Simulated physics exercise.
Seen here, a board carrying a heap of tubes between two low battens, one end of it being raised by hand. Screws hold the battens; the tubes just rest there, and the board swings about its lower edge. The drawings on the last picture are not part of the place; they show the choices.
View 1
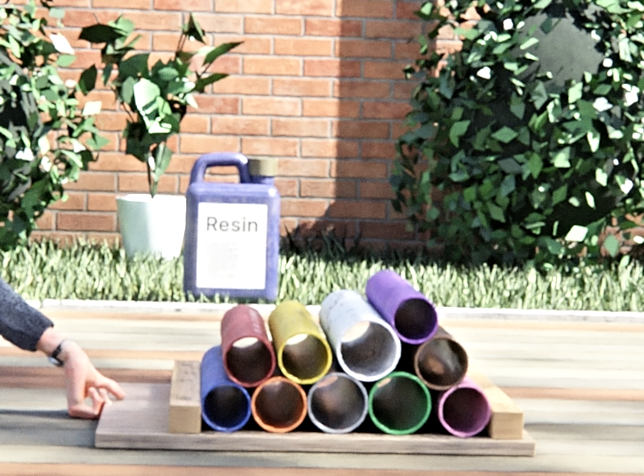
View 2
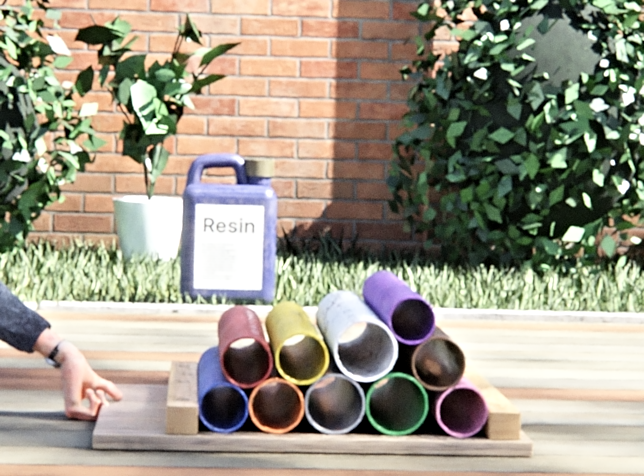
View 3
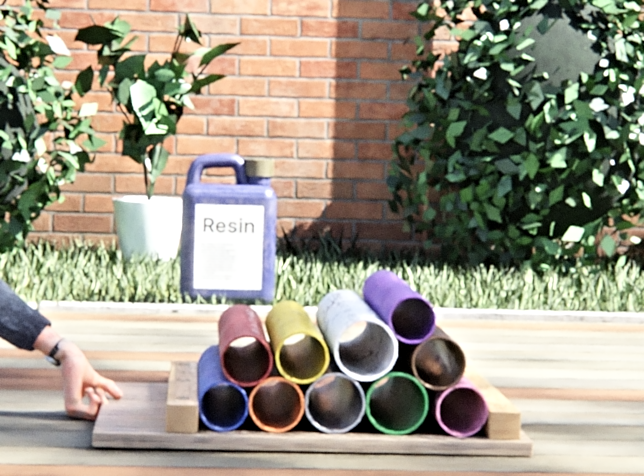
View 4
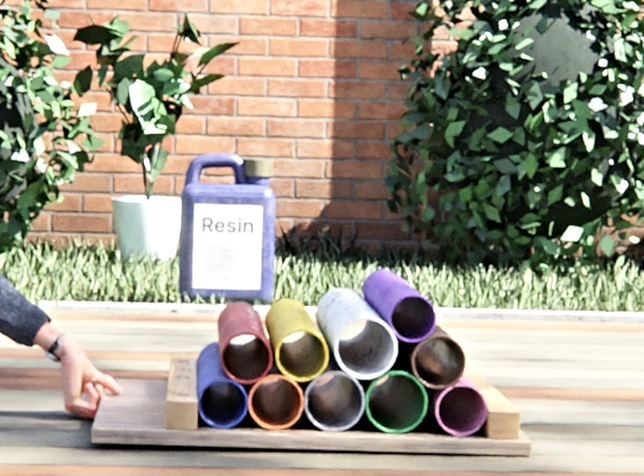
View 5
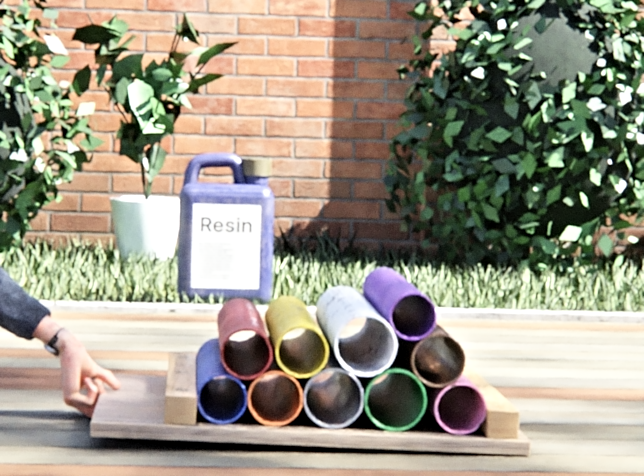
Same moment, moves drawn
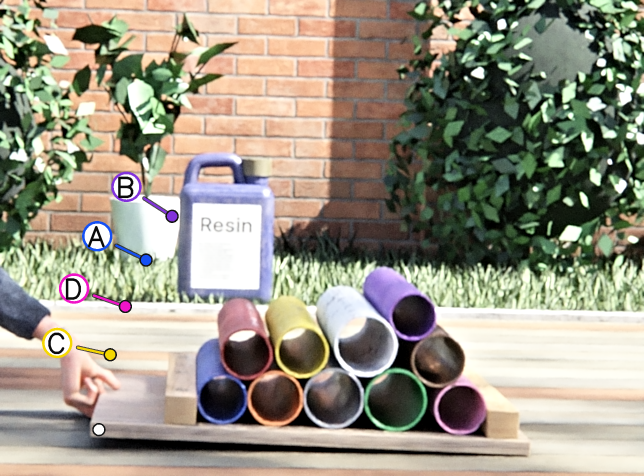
In a sunny garden by a brick wall, a wooden tabletop is seen from the front. Blue, orange, grey, green and pink tubes lie beneath red, yellow, pale grey, brown and purple ones, between battens on a board, with a purple resin jug behind and leafy plants beyond. A hand at left lifts the board's left end very slightly, the tubes keeping their arrangement, while the camera drifts slightly right.
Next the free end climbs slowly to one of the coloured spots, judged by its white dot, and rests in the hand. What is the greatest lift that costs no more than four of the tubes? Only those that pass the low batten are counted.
No higher than B.
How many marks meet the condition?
Four of them.
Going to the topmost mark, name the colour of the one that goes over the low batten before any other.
It is the brown one.
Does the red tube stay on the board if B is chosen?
The red tube: Yes.
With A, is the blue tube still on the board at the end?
Yes, with A.
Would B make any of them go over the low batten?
Yes, at B.
On the copy, A at (146, 260); B at (172, 216); C at (110, 355); D at (125, 307); the white dot at (99, 430).
On B. First, board at 18°.
Then, board at 31°.
Finally, board at 31°, three over the low batten (brown, white, purple).
By contrast, A two over the low batten (brown, purple); C none over the low batten; D two over the low batten (brown, purple).
